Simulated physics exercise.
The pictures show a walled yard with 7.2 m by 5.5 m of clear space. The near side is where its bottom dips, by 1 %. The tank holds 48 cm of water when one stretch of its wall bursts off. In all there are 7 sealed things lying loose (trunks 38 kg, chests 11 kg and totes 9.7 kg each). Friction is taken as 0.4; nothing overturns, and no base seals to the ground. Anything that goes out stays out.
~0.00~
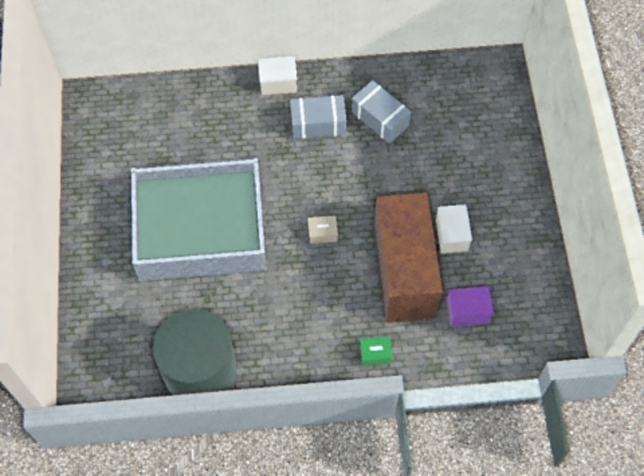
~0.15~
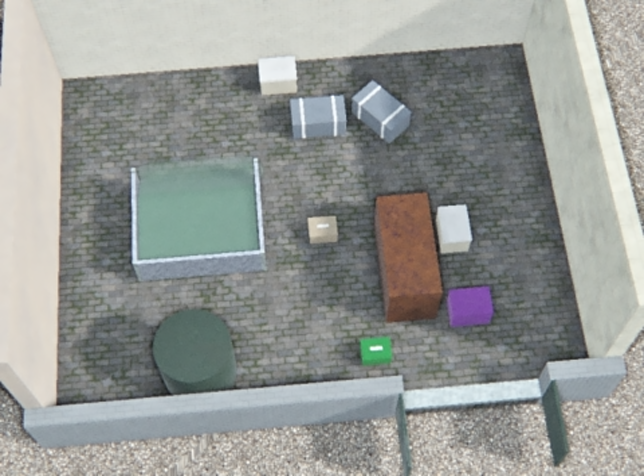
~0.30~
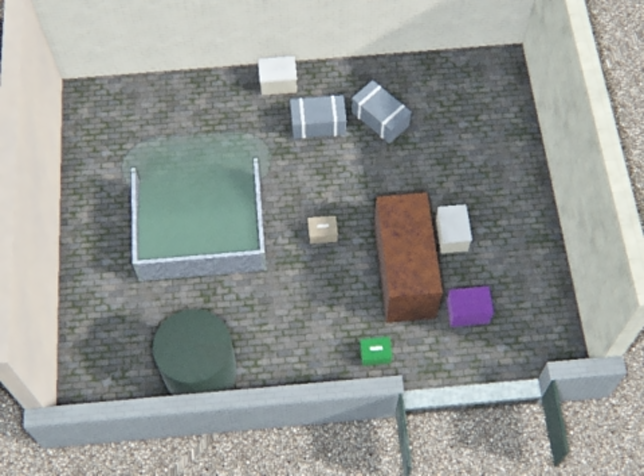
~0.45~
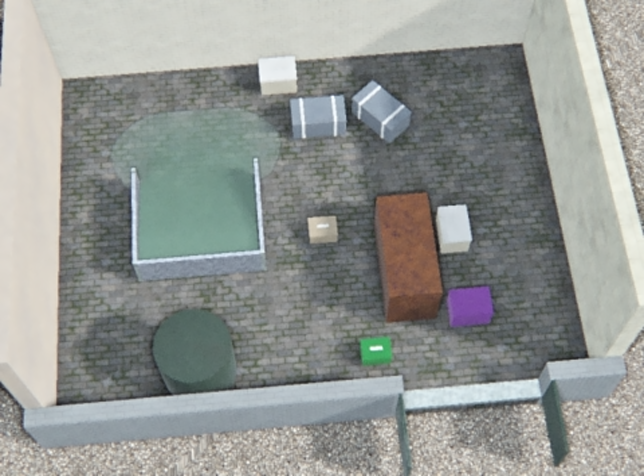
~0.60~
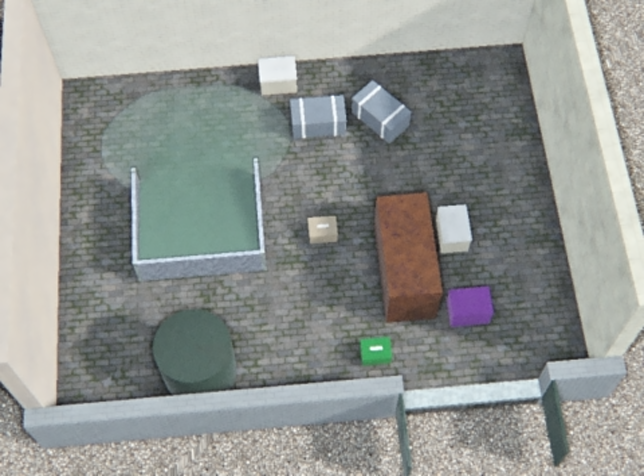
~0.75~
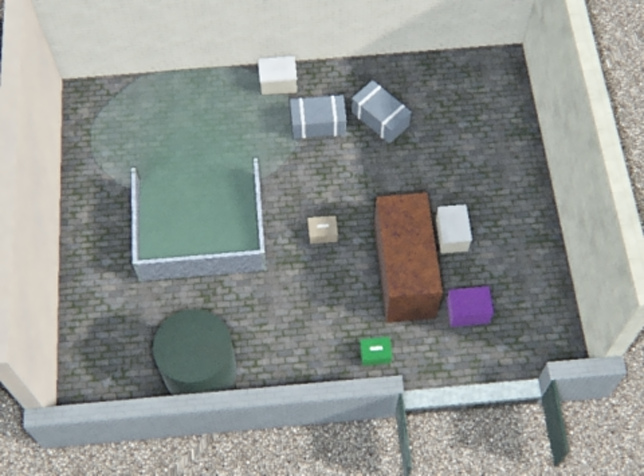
Green water spreading from the open far side of a low-walled tank across a paved yard while scattered boxes stay still.
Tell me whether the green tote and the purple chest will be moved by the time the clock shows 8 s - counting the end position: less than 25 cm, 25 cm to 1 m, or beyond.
Outcome: The green tote stays about where it was. The purple chest stays about where it was.
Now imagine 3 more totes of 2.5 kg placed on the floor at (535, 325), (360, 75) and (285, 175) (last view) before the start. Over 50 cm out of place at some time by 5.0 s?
Well, in that order it's lower, higher and higher.
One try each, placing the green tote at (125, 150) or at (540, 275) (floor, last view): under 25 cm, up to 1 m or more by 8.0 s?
Run 1: It is pushed far off. Run 2: It remains nearly still.
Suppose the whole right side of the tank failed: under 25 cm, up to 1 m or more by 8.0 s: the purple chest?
The purple chest simply stays where it is.
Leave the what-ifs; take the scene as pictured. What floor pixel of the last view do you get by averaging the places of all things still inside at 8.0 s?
The centre is close to (401, 217).
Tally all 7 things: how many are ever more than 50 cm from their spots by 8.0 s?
That comes to 1.
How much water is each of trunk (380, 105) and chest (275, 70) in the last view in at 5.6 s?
Close to 2 and 3 centimetres.
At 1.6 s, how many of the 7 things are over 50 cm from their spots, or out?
The number by then is 0.
After 1.6 s the green tote is near (376, 348), 0.0 m from its start, aground; the purple chest is near (471, 301), 0.0 m from its start, aground; 0 of 7 are out; 1 afloat.
After 3.6 s the green tote is near (376, 348), 0.0 m from its start, aground; the purple chest is near (471, 301), 0.0 m from its start, aground; 0 of 7 are out; 0 afloat.
After 5.6 s the green tote is near (376, 348), 0.0 m from its start, aground; the purple chest is near (471, 301), 0.0 m from its start, aground; 0 of 7 are out; 0 afloat.
After 8.0 s the green tote is near (376, 348), 0.0 m from its start, aground; the purple chest is near (471, 301), 0.0 m from its start, aground; 0 of 7 are out; 0 afloat.
